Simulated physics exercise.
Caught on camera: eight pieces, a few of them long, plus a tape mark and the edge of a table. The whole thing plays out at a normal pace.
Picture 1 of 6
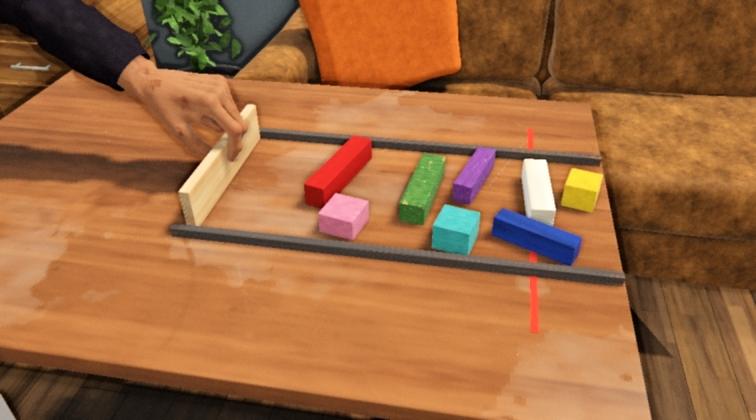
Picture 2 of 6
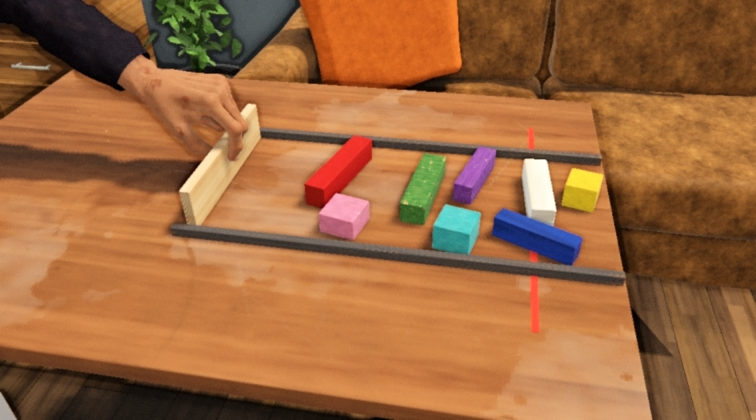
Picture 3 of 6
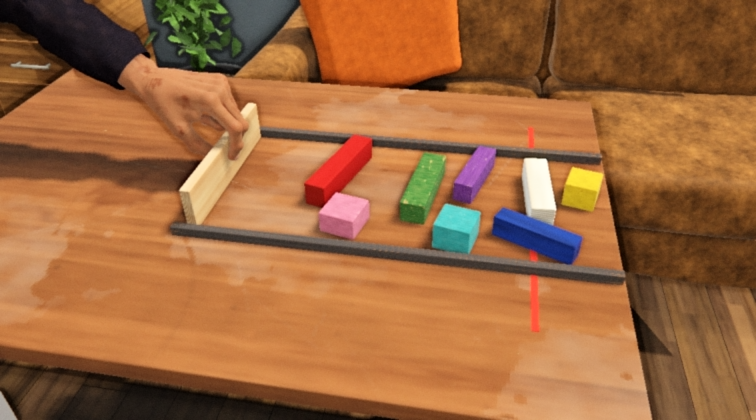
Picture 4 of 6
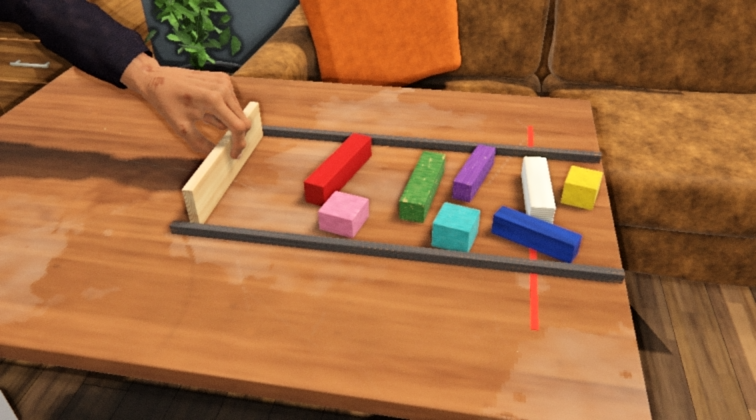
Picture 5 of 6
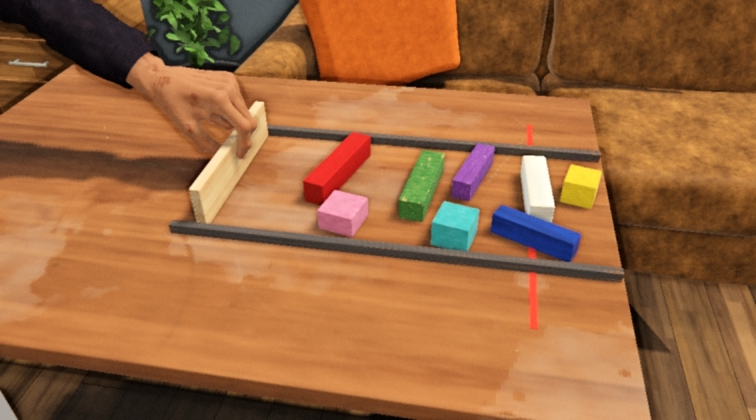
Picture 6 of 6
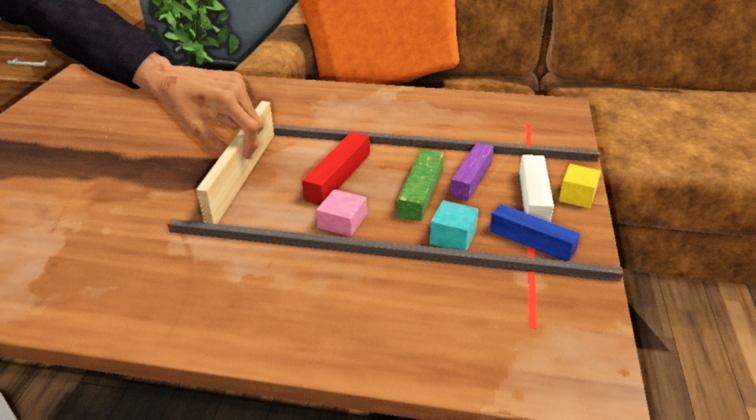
In this clip, a hand holds a wooden board upright between two dark rails on a table and slides it slightly to the right, while the eight colored blocks in front of it, some near a red line, stay essentially still.
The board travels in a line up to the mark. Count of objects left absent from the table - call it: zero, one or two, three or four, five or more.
My call is three or four.
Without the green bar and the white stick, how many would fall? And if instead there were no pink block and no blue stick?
The counts: 1 and 2.
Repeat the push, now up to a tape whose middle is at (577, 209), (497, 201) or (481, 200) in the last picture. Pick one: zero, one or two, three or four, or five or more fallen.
5 or more; one to two; none.
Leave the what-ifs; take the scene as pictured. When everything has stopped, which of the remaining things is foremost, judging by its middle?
That is the purple bar.
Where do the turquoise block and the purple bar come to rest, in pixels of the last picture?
In the last view, the middles sit near (593, 239) and near (590, 178).
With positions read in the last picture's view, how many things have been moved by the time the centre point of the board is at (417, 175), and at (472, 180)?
Up to then 5, and up to the other point 8.
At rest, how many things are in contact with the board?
2 end up touching it.
Soon after, none off yet; yellow block at rest near (580, 186); white stick at rest near (535, 188); blue stick at rest near (533, 232).
After that, none off yet; yellow block at rest near (580, 186); white stick at rest near (535, 188); blue stick moving near (546, 234).
In the end, the number that fall off is three or four; gone, blue stick, white stick and yellow block.
